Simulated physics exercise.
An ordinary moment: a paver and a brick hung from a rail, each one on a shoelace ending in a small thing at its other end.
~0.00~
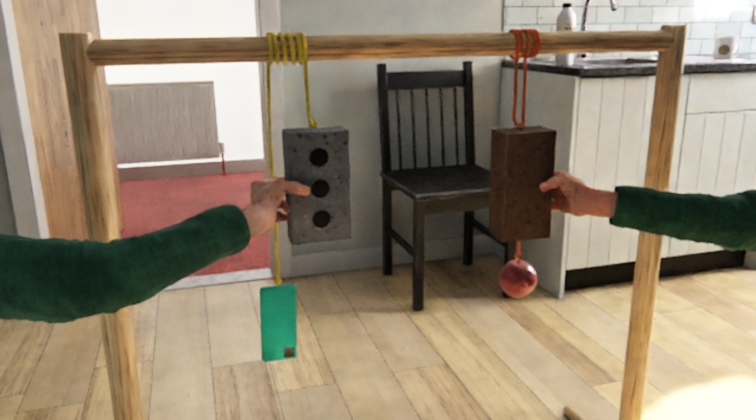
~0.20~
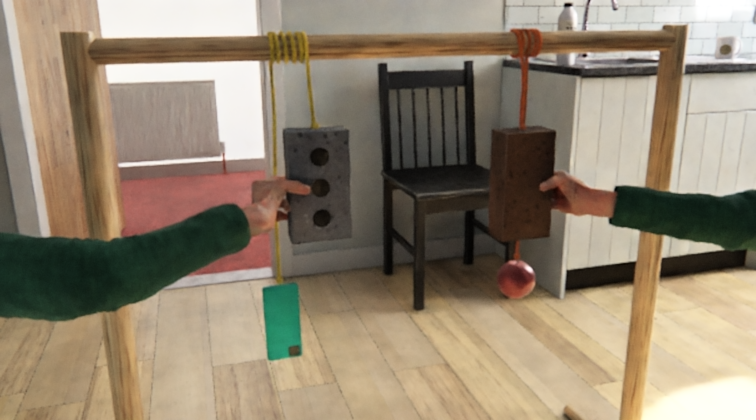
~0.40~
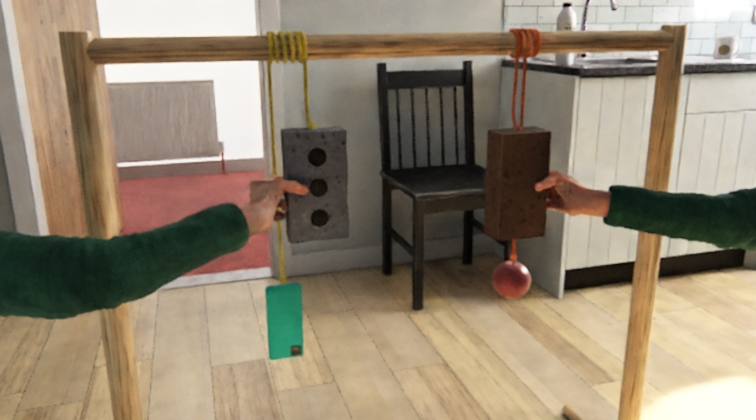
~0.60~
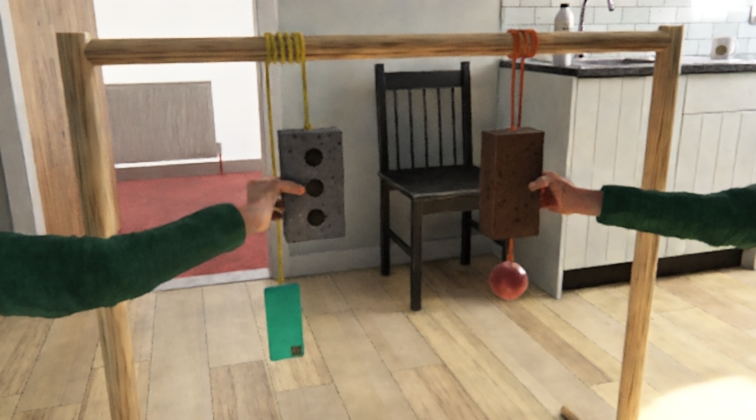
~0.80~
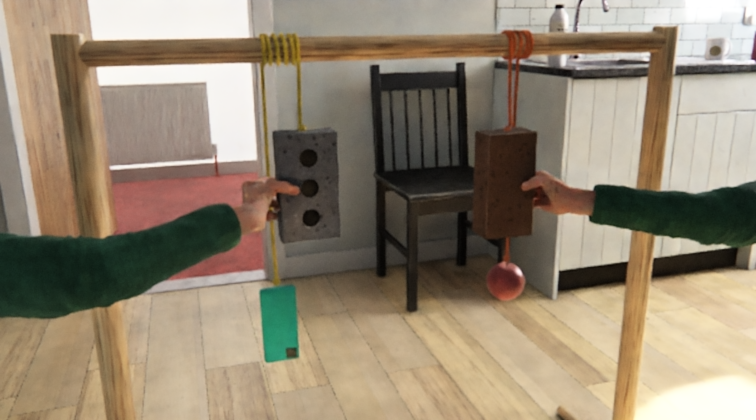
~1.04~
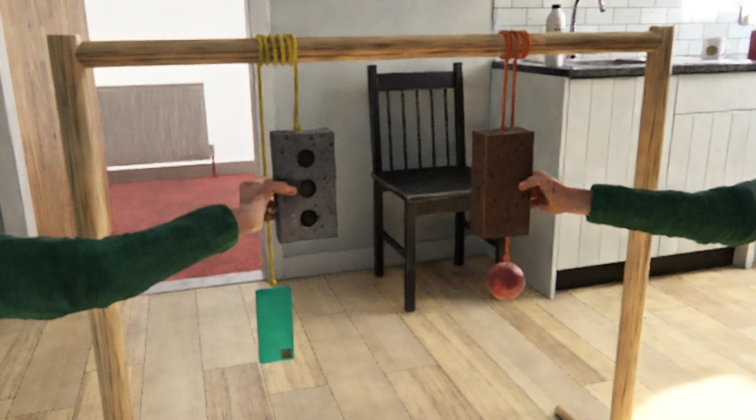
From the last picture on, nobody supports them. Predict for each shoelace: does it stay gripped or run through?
Prediction: The paver stays up; the brick stays up.
By 1.24 s, paver still up near (303, 188); brick still up near (501, 186).
By 1.50 s, paver still up near (300, 189); brick still up near (502, 188).
By 2.00 s, paver still up near (300, 188); brick still up near (503, 187).
When it is over, paver still up near (299, 187); brick still up near (503, 186). The paver stays hanging and the brick is held.
